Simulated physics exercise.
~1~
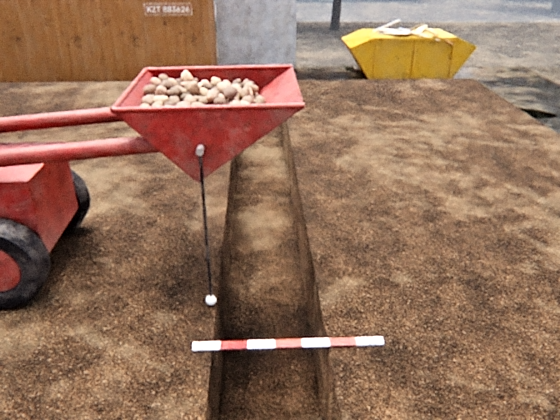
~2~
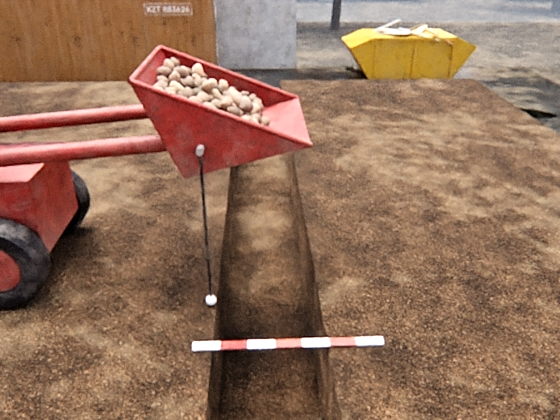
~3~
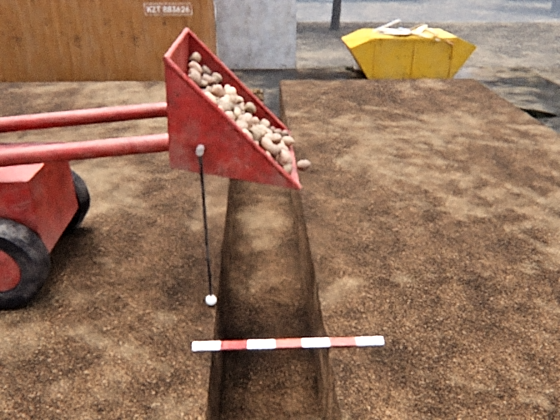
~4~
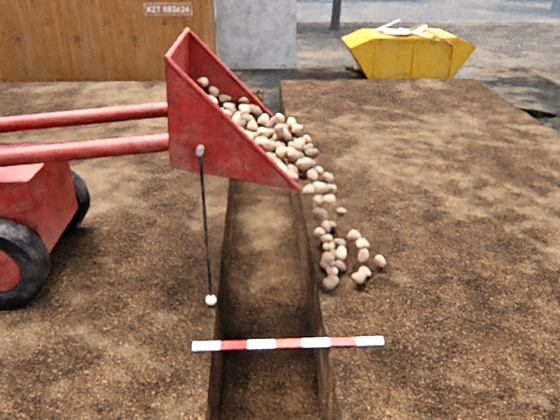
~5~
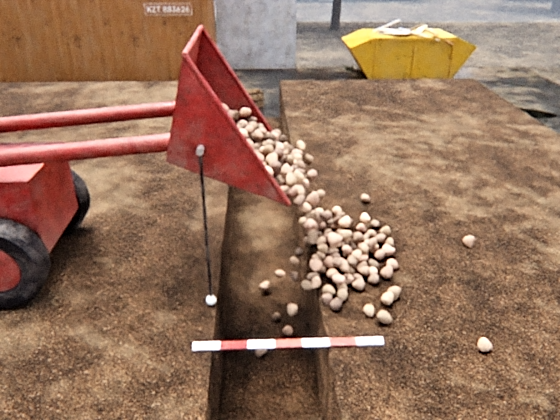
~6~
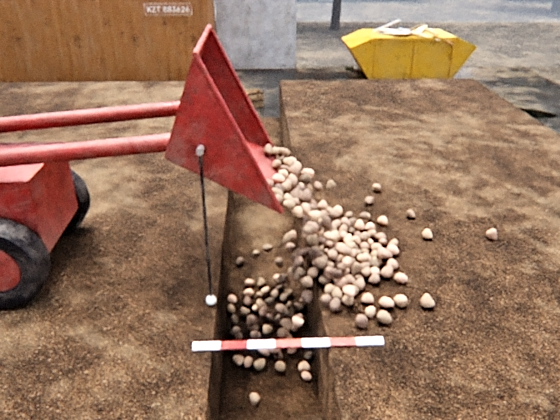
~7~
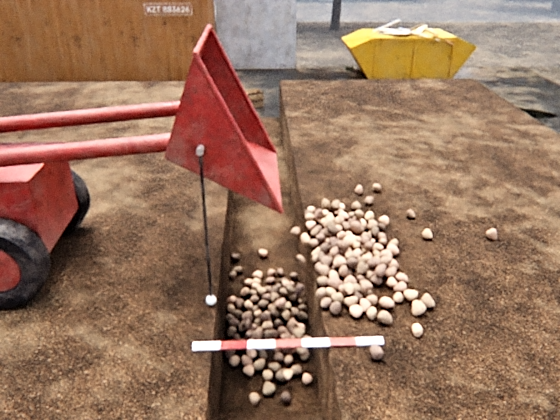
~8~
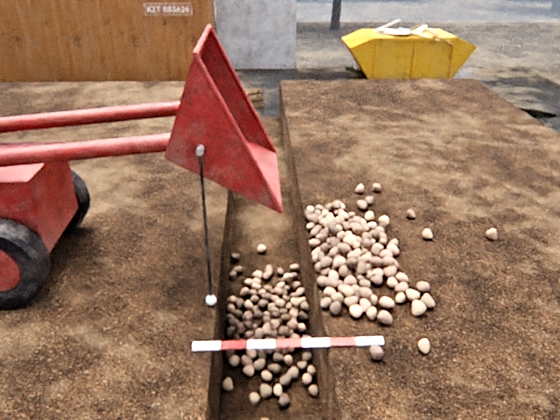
A red loader bucket tips its cobbles forward, some into the trench, more beyond it.
